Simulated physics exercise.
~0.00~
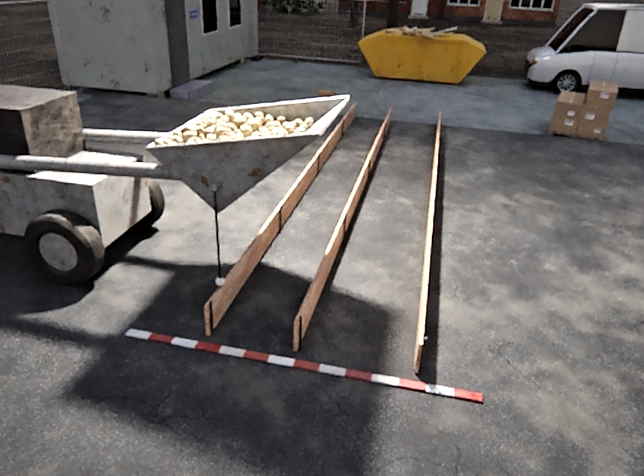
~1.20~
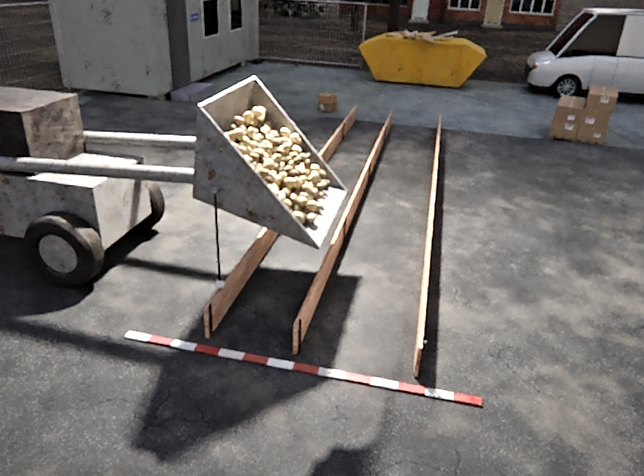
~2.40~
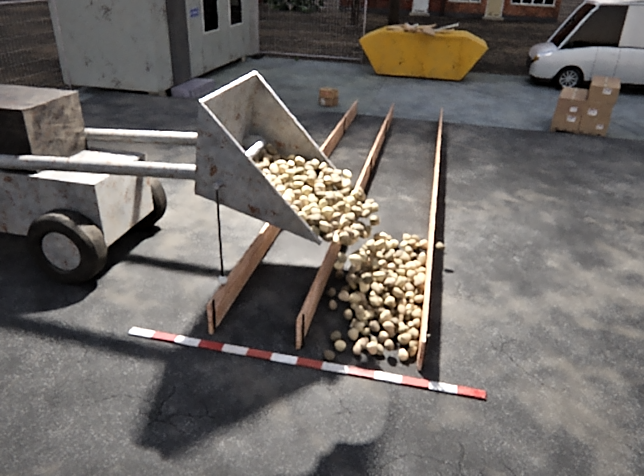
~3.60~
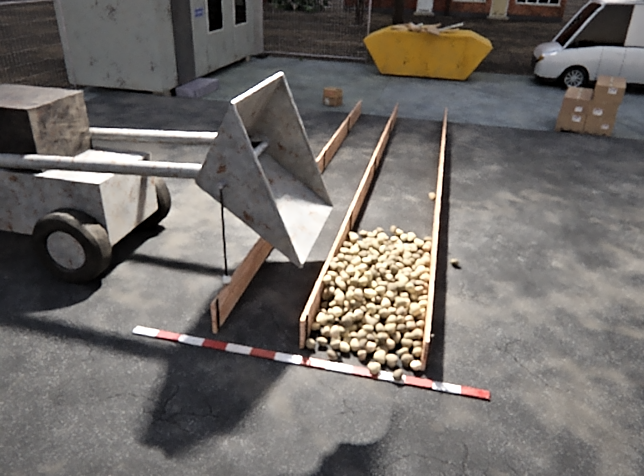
A compact loader tipping its bucket and spilling pale rounded stones between boards, leaving them heaped in the right-hand bay.
